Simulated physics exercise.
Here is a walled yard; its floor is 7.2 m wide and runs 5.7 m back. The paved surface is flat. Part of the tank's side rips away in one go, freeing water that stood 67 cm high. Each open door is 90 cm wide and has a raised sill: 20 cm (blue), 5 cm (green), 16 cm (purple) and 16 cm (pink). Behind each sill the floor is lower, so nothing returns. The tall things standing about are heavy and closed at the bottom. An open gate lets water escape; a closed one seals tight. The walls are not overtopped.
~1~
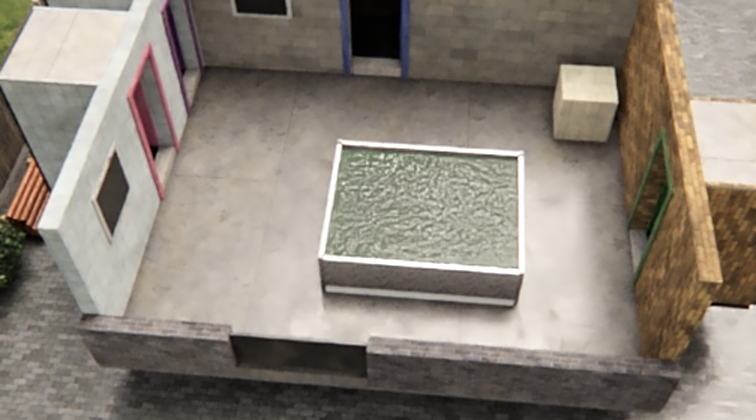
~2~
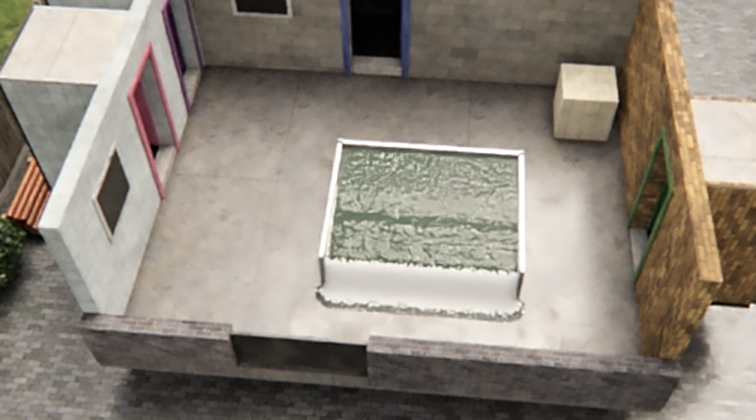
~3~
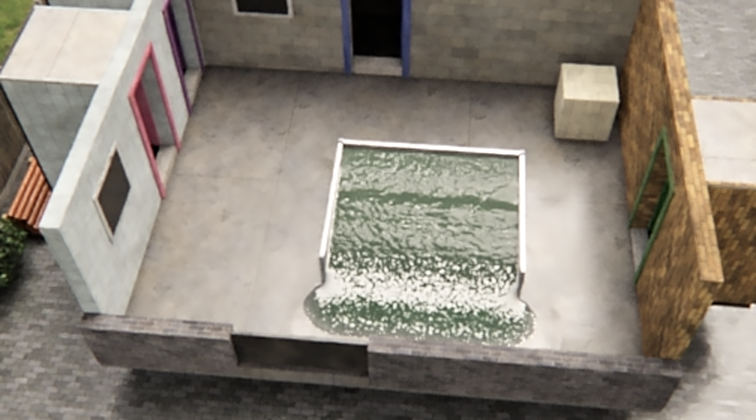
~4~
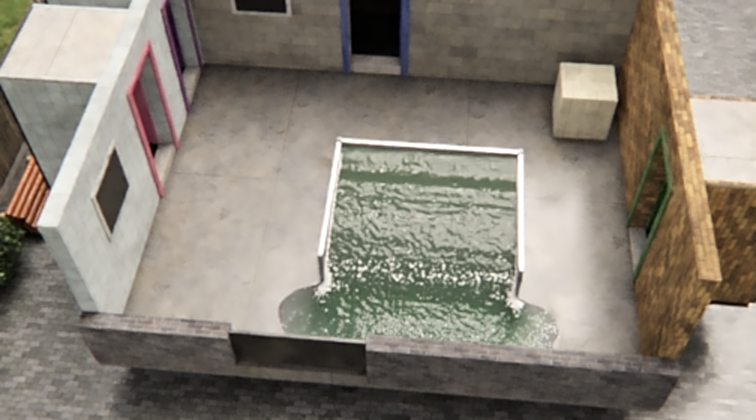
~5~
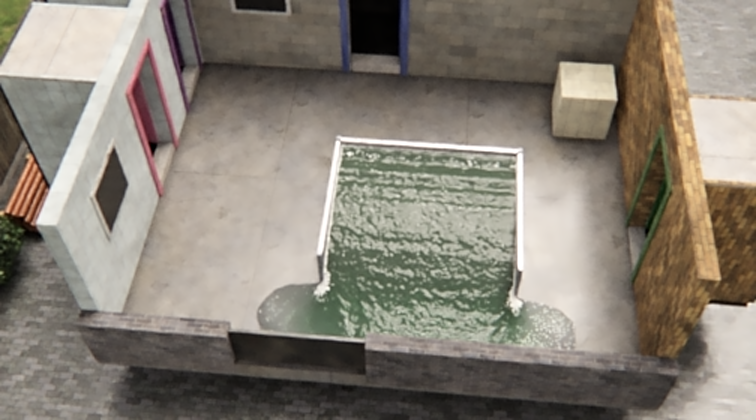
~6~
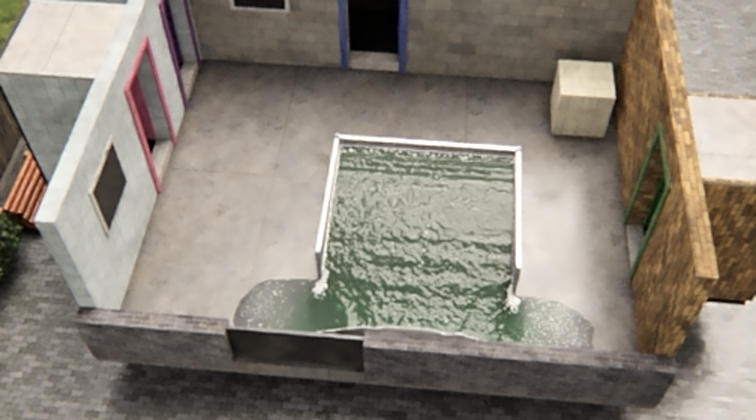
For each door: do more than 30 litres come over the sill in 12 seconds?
Within that time: At the blue door it stays under the limit; at the green door it passes the limit; at the purple door it keeps below the limit; at the pink door it does not reach the limit.
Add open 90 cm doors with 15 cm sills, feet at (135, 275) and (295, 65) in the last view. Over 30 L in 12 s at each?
In turn: Over, not over.
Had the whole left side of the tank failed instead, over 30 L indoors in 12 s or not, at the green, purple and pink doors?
Against that limit: Green past it, purple above, pink above.
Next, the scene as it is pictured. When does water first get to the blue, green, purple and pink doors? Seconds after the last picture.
Arrival: Blue 4.0 s, green 1.1 s, purple 2.4 s, pink 1.8 s.
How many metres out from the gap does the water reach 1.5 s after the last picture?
About 4.2 m.
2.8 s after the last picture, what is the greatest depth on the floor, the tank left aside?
Up to some 30 cm.
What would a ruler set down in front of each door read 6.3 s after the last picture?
In cm: Blue 16, green 7, purple 13, pink 6.
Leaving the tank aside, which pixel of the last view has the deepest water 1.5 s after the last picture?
Around (625, 379).
Then, 0.7 s after the last picture water covers 20 % of the floor and is deepest (54 cm) near (410, 360); blue door not reached, green door not reached, purple door not reached, pink door not reached.
Then, 1.5 s after the last picture water covers 35 % of the floor and is deepest (50 cm) near (625, 379); blue door not reached, green door 10 cm at the sill, 0 L in, purple door not reached, pink door not reached.
Then, 2.8 s after the last picture water covers 60 % of the floor and is deepest (30 cm) near (126, 336); blue door not reached, green door 12 cm at the sill, 25 L in, purple door 4 cm at the sill, 0 L in, pink door 12 cm at the sill, 0 L in.
Then, 6.3 s after the last picture water covers 95 % of the floor and is deepest (19 cm) near (370, 165); blue door 16 cm at the sill, 1 L in, green door 7 cm at the sill, 58 L in, purple door 13 cm at the sill, 1 L in, pink door 6 cm at the sill, 0 L in.
Then, 11.3 s after the last picture water covers 100 % of the floor and is deepest (14 cm) near (611, 95); blue door 10 cm at the sill, 1 L in, green door 11 cm at the sill, 84 L in, purple door 11 cm at the sill, 2 L in, pink door 11 cm at the sill, 0 L in.
